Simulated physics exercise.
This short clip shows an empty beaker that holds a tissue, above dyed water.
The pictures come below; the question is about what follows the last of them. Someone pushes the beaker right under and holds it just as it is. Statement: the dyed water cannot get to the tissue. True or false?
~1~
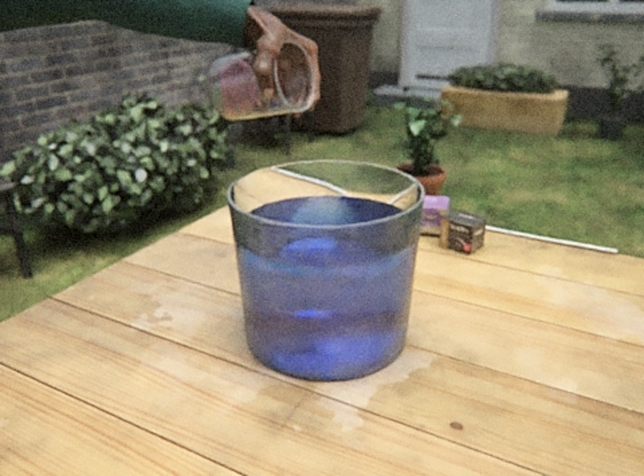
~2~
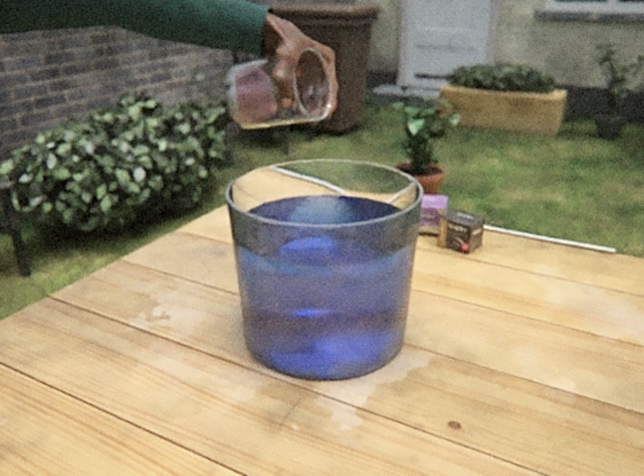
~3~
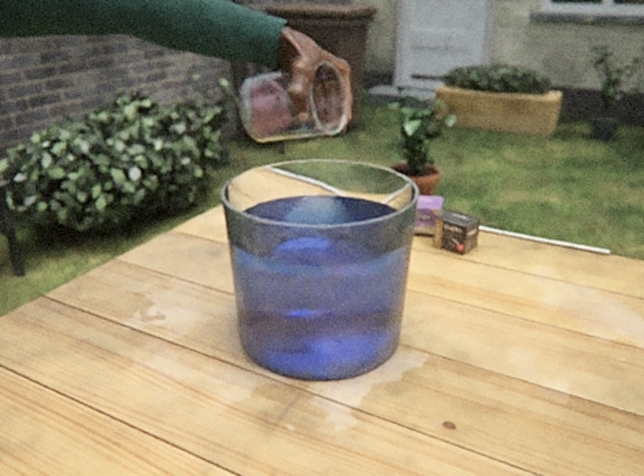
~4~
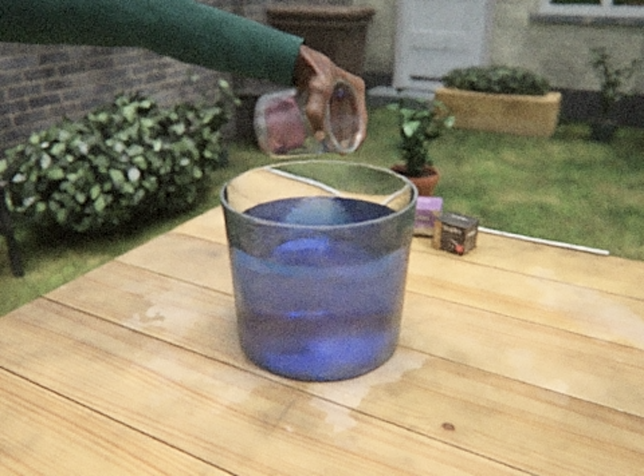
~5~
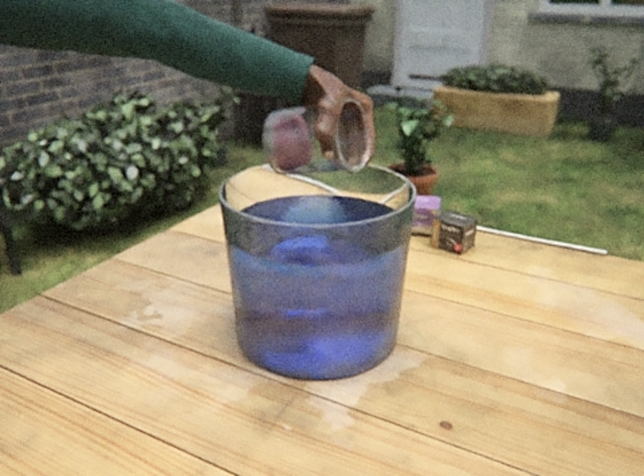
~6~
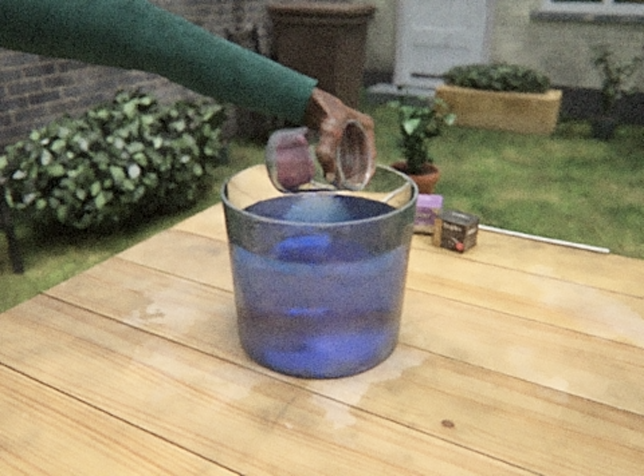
False.
A moment on, the beaker enters the dyed water.
Further on, dyed water pours in as the air escapes.
When it is over, the beaker is under, flooded, and the tissue is wet.
